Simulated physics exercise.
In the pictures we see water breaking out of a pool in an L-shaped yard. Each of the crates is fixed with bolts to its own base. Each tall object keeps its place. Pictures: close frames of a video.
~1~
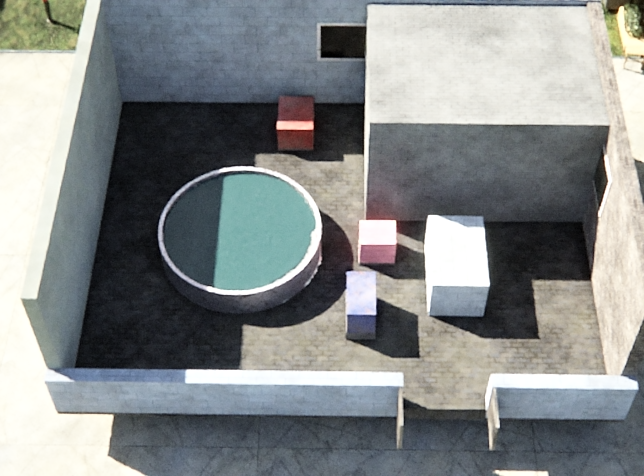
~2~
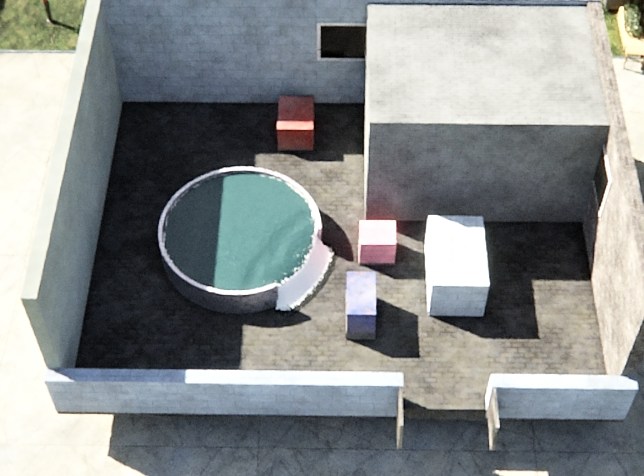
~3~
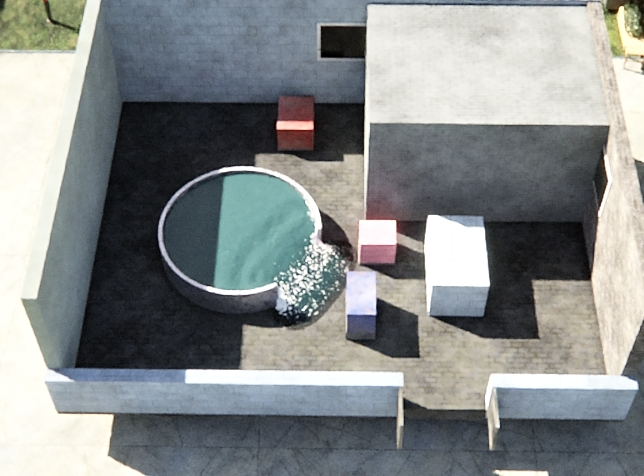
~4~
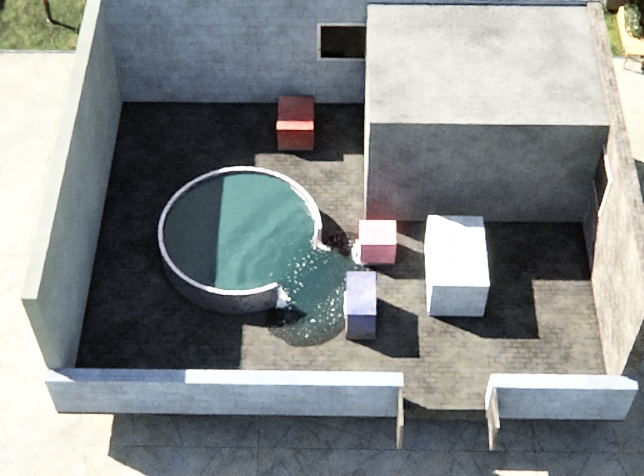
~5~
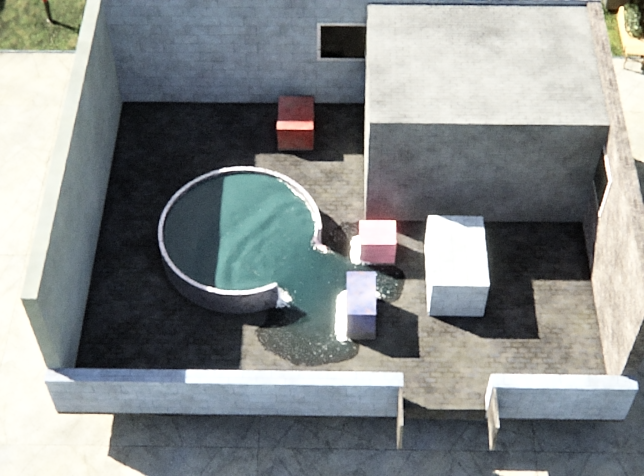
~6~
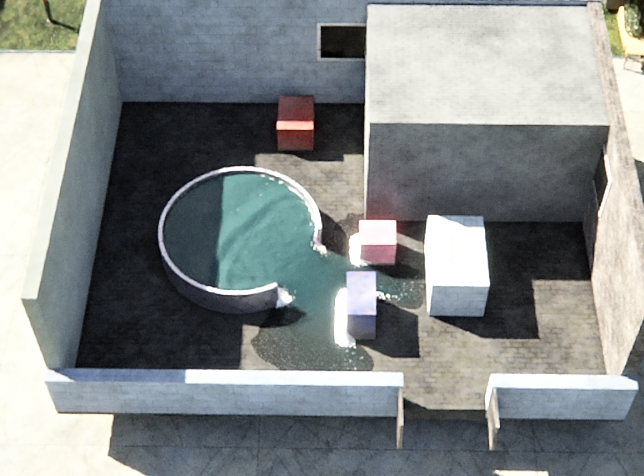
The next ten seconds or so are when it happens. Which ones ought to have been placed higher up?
The red crate sits too low; the pink crate sits too low; the blue crate sits too low.
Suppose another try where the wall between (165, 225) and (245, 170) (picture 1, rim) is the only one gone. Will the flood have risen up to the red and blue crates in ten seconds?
As it turns out, the red crate gets overtopped, and the blue crate is left untouched.
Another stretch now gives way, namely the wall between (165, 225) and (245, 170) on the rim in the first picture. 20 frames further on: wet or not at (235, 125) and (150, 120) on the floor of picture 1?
Well, the first one's sitting in a puddle and the next one's sitting in a puddle.
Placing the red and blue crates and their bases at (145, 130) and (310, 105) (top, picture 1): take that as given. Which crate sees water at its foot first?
My guess is the one in pink.
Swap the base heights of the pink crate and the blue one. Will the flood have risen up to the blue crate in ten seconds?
As it turns out, the blue crate gets reached.
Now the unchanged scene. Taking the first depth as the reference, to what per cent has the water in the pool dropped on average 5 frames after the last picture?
Near 76 in a hundred.
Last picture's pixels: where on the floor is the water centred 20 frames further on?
Somewhere around (293, 282) in the last view.
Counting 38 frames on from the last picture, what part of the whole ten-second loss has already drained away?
Near 60 in a hundred, I reckon.
A moment on, water covers 15 % of the floor; the red crate not reached, the pink crate water round its plinth, the blue crate water round its plinth.
Next, water covers 30 % of the floor; the red crate not reached, the pink crate water round its plinth, the blue crate water round its plinth.
Then, water covers 50 % of the floor; the red crate water round its plinth, the pink crate water round its plinth, the blue crate water round its plinth.
Later, water covers 75 % of the floor; the red crate water round its plinth, the pink crate water round its plinth, the blue crate water round its plinth.
In the end, water covers 100 % of the floor; the red crate was topped, the pink crate was topped, the blue crate was topped.
